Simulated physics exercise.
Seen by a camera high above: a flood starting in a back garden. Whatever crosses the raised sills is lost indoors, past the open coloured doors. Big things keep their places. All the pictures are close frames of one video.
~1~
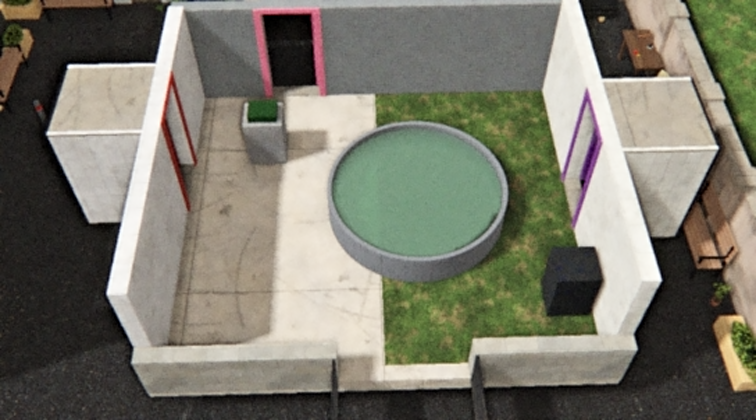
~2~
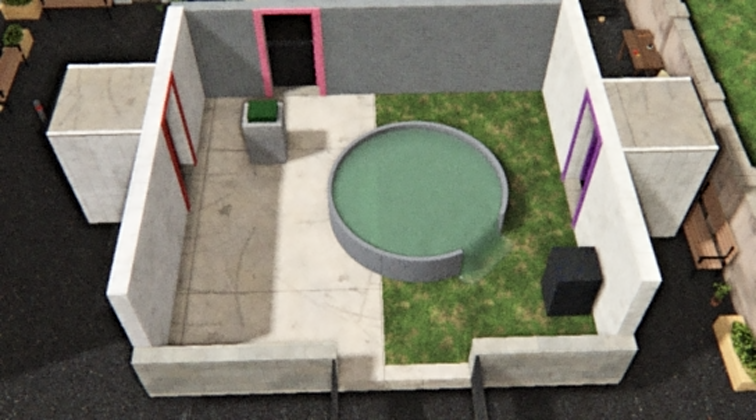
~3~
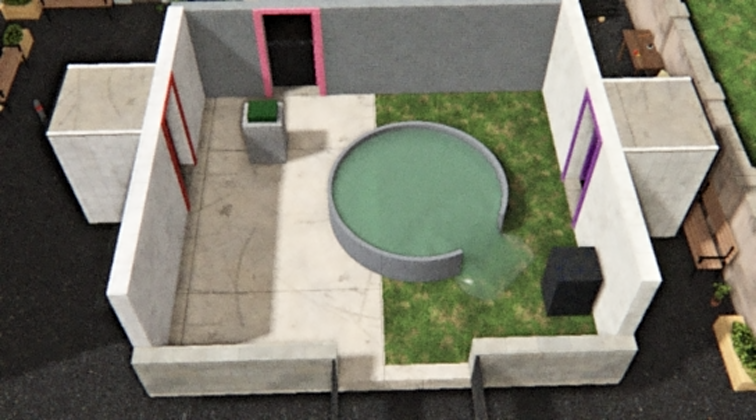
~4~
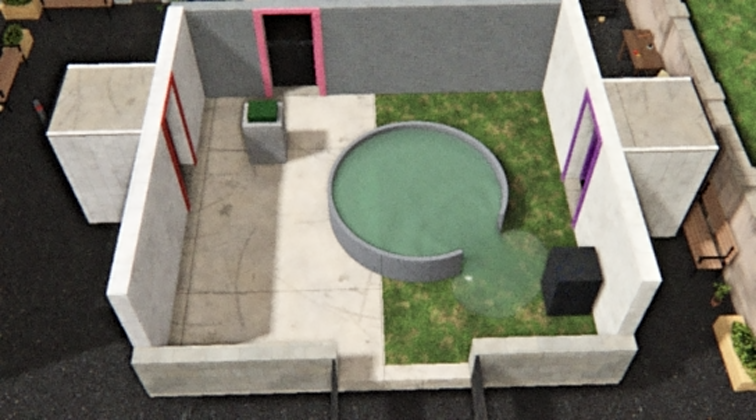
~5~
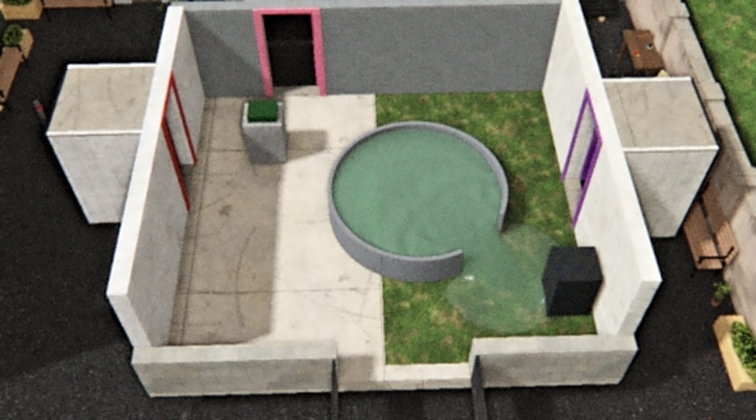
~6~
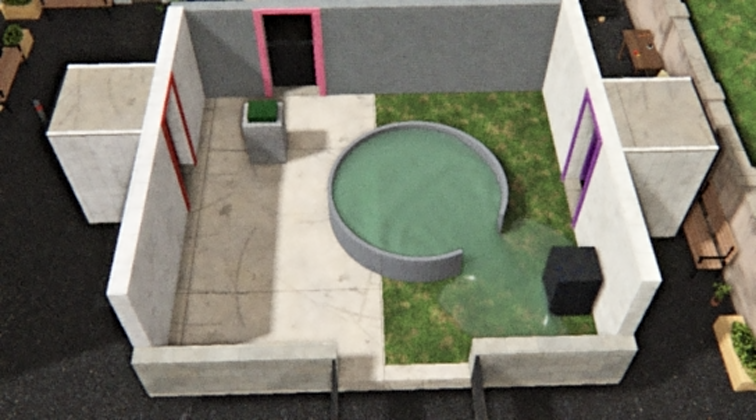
Walled garden with a round tank of green water, its lower right side opening and water spreading across grass around a dark block.
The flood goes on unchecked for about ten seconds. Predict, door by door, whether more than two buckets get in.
The red door does not pass two; the pink door does not pass two; the purple door does not pass two.
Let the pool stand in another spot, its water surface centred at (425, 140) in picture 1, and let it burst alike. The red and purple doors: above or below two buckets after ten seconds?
I'd say red misses the threshold and purple crosses the threshold.
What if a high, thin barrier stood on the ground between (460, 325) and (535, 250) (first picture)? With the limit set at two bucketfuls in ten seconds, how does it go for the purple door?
Looks like the purple door surpasses that amount here.
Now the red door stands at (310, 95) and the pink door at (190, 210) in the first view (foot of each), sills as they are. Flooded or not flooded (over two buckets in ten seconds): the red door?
Taken on its own, the red door stays beneath the limit.
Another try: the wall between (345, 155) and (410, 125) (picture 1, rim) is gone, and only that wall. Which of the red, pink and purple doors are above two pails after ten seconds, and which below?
Well, the red door comes up short, the pink door overshoots, and the purple door comes up short.
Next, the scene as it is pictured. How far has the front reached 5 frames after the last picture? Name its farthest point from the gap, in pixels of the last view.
The farthest wet point should be near (595, 359).
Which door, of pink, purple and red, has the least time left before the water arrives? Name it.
I say the door marked purple.
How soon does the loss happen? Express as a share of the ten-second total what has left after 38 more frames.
Roughly 55 percent.
A moment on, water covers 15 % of the floor; the red door not reached, the pink door not reached, the purple door not reached.
Next, water covers 20 % of the floor; the red door not reached, the pink door not reached, the purple door wet at the sill, nothing in.
Then, water covers 35 % of the floor; the red door not reached, the pink door not reached, the purple door wet at the sill, nothing in.
Later, water covers 70 % of the floor; the red door not reached, the pink door not reached, the purple door wet at the sill, nothing in.
In the end, water covers 95 % of the floor; the red door wet at the sill, nothing in, the pink door wet at the sill, nothing in, the purple door wet at the sill, nothing in.
